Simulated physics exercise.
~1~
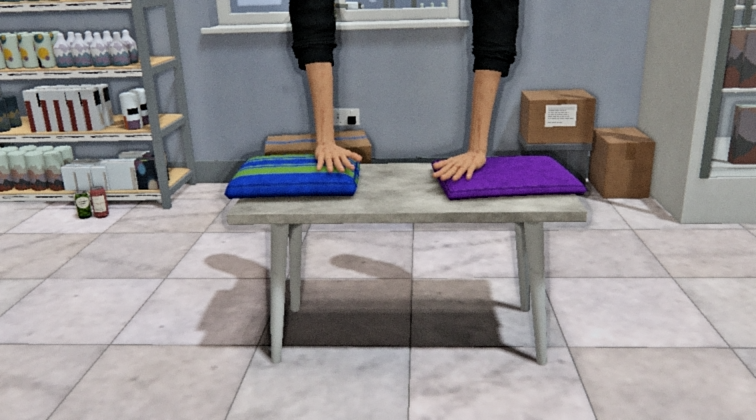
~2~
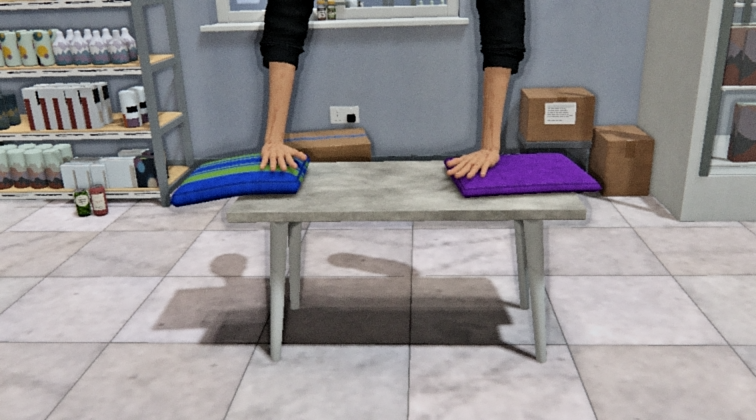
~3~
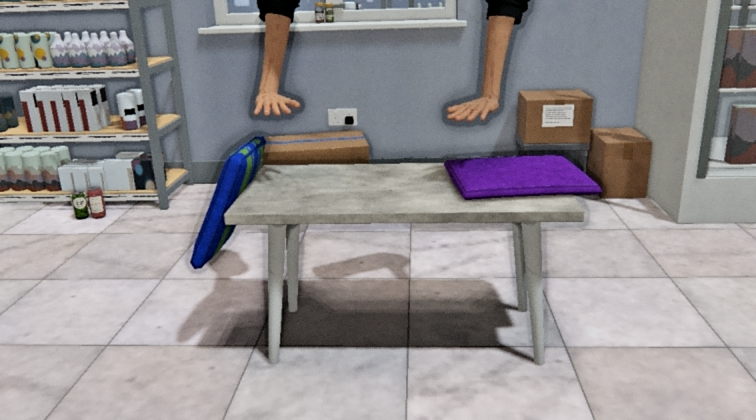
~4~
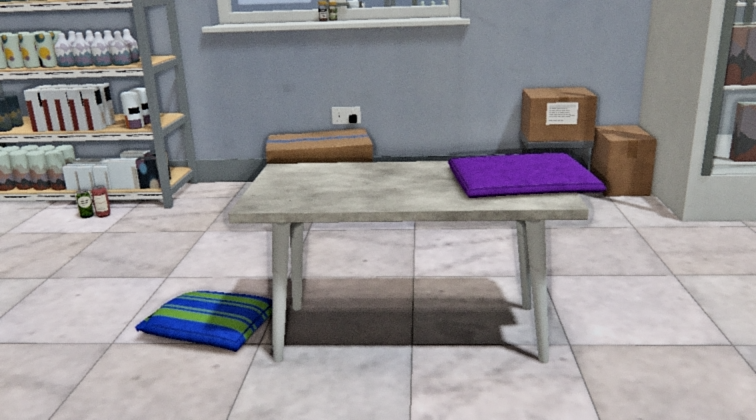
In a shop with stocked shelves, cardboard boxes and a pale tiled floor, a blue folded blanket with green stripes and a purple seat pad lie at opposite ends of a grey side table. Two hands press on them and slide the blanket left and the pad slightly right. The blanket ends up jutting well past the table's left end. As the hands let go and draw back, it tips over the edge and drops. It comes to rest on the floor by the left legs, while the purple pad stays on top, slightly over the right edge.
